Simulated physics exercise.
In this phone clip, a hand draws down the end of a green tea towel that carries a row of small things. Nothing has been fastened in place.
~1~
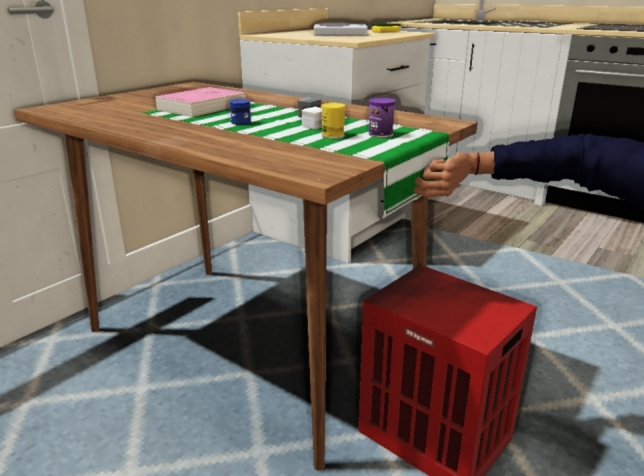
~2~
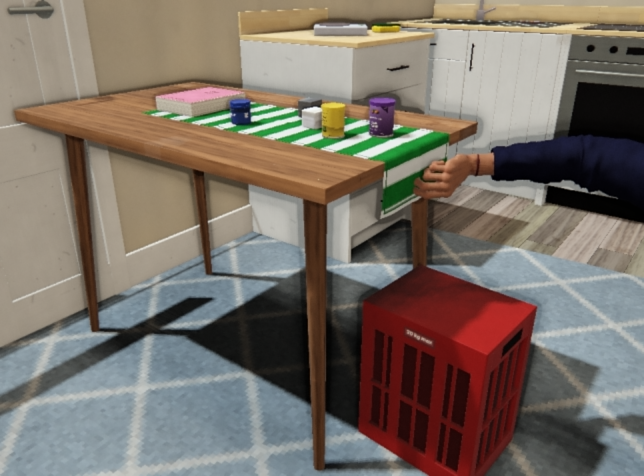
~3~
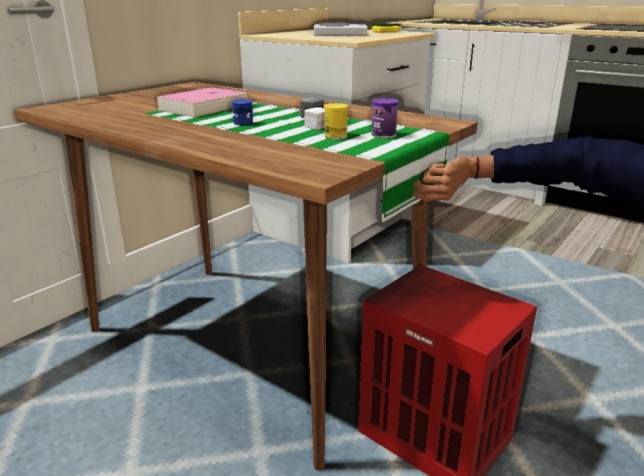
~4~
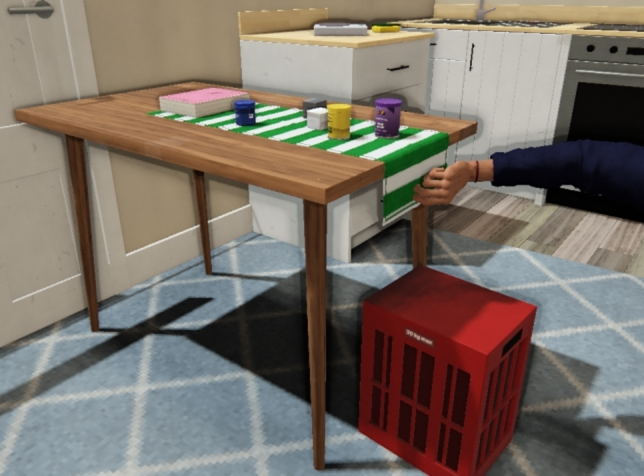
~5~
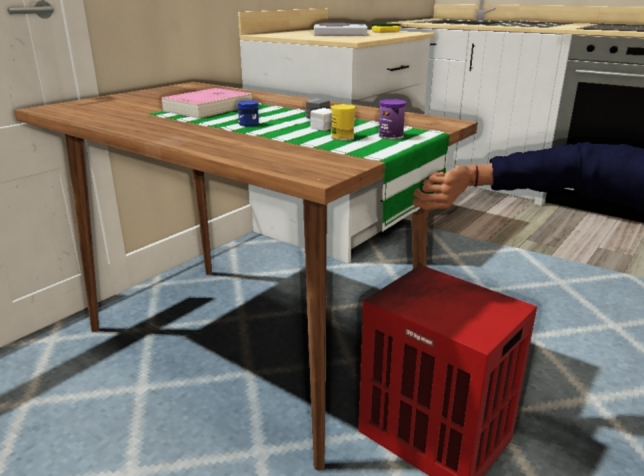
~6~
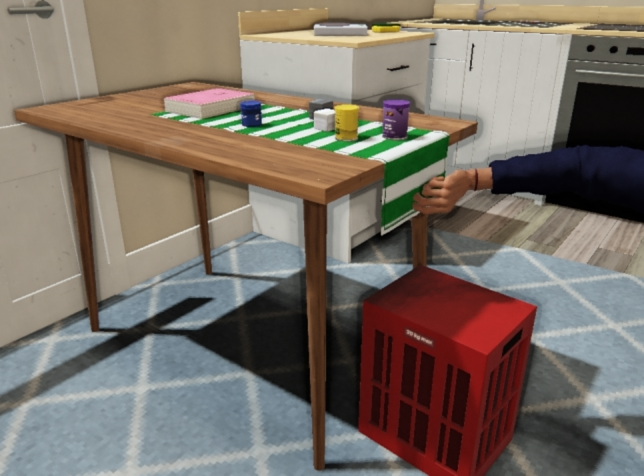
In the video, a hand at the right pulls down the end of a green and white striped cloth on a wooden table above a red crate, and the small containers and pink-topped item on it shift slightly to the right.
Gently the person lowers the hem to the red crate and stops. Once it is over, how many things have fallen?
By the end, two have fallen.
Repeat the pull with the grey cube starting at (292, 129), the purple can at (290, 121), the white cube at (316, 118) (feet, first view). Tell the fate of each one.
The grey cube stays on, the purple can does not fall, the white cube holds on.
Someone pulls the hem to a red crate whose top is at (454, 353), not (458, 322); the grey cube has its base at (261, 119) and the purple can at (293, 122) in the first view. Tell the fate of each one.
Note: Grey cube kept on top; purple can kept on top.
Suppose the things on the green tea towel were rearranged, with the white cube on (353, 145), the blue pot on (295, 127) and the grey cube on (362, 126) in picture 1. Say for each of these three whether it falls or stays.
The white cube is carried off; the blue pot holds on; the grey cube goes over.
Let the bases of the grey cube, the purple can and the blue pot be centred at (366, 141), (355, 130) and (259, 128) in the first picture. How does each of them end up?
As for the grey cube, it tips off; the purple can tips off; the blue pot stays where it is.
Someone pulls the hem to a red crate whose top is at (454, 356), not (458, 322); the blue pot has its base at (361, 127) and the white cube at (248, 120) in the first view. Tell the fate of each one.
The blue pot does not stay aboard, and the white cube stays aboard.
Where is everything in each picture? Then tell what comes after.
The first picture shows hem (383, 218); purple can (382, 100); yellow can (333, 105); white cube (315, 110); grey cube (310, 99); blue pot (240, 101); top of the crate (458, 322).
The second picture shows hem (380, 218); purple can (382, 100).
The third picture shows hem (383, 222); yellow can (336, 106).
The fourth picture shows hem (382, 226); white cube (320, 110); top of the crate (458, 322).
The fifth picture shows hem (383, 231); grey cube (318, 101).
The sixth picture shows hem (381, 235); purple can (397, 102); yellow can (347, 107); white cube (327, 112); grey cube (321, 101); blue pot (251, 103).
Soon after, hem near (413, 260); purple can gone.
Then, hem on the crate; purple can and yellow can gone.
At rest, hem on the crate; purple can and yellow can gone. The table loses two.
